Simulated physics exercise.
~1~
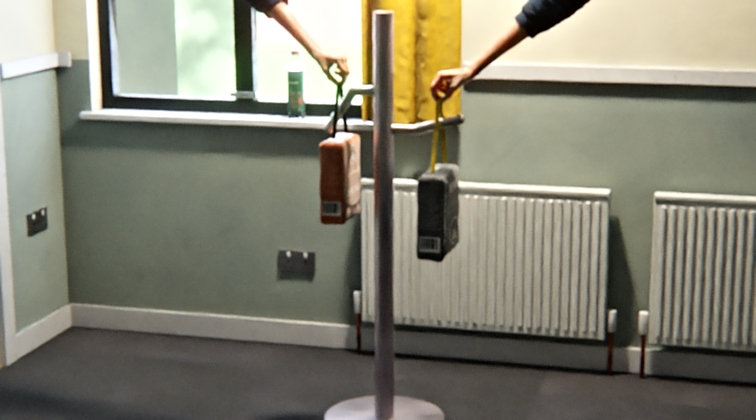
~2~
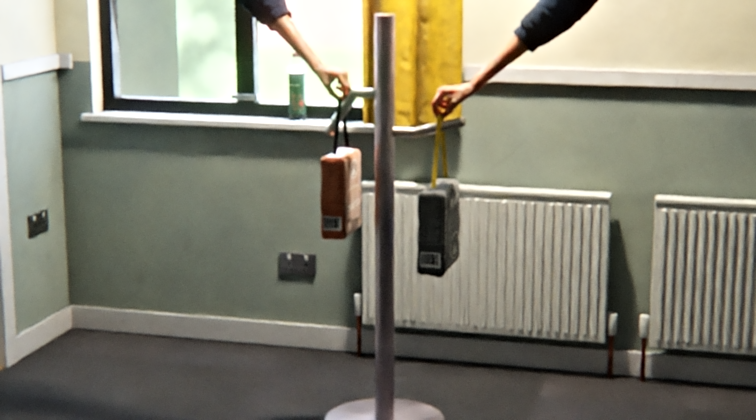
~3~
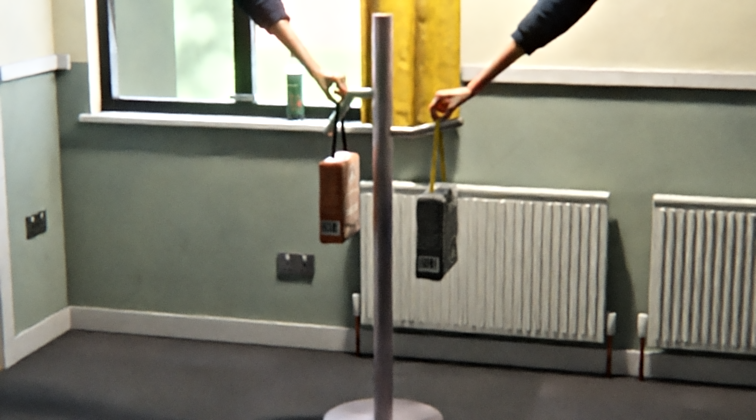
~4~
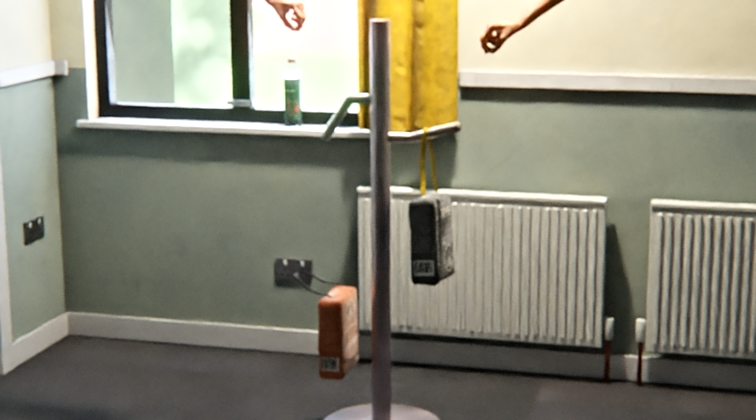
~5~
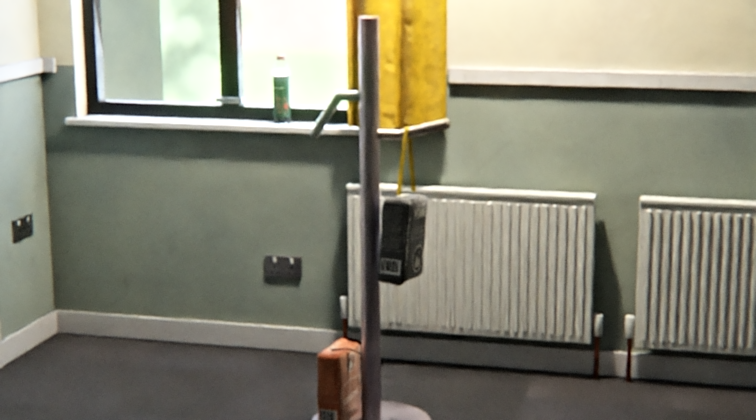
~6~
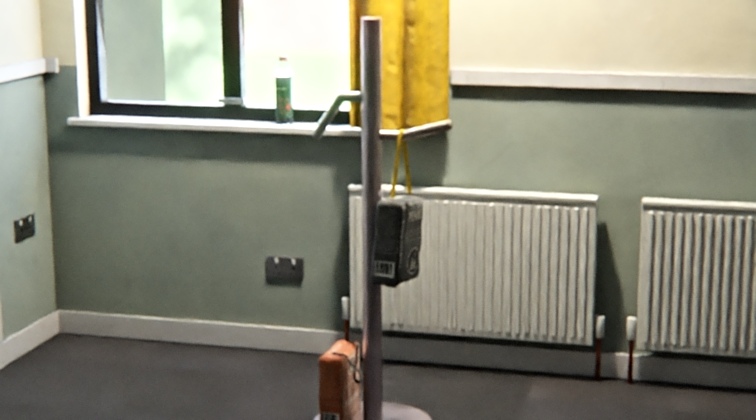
An orange sack and a grey bag dangle from two hands on either side of a slim upright post, seen from the front by a slightly swaying camera. Behind them are a green and cream wall, a window with a green bottle on its sill, a yellow curtain and white radiators. The hands lower both loops towards the pegs, then let go and draw back. The orange sack drops straight down and lands on the floor by the post's round base. The grey bag shifts left and tilts slightly, but ends hanging by its yellow loop.
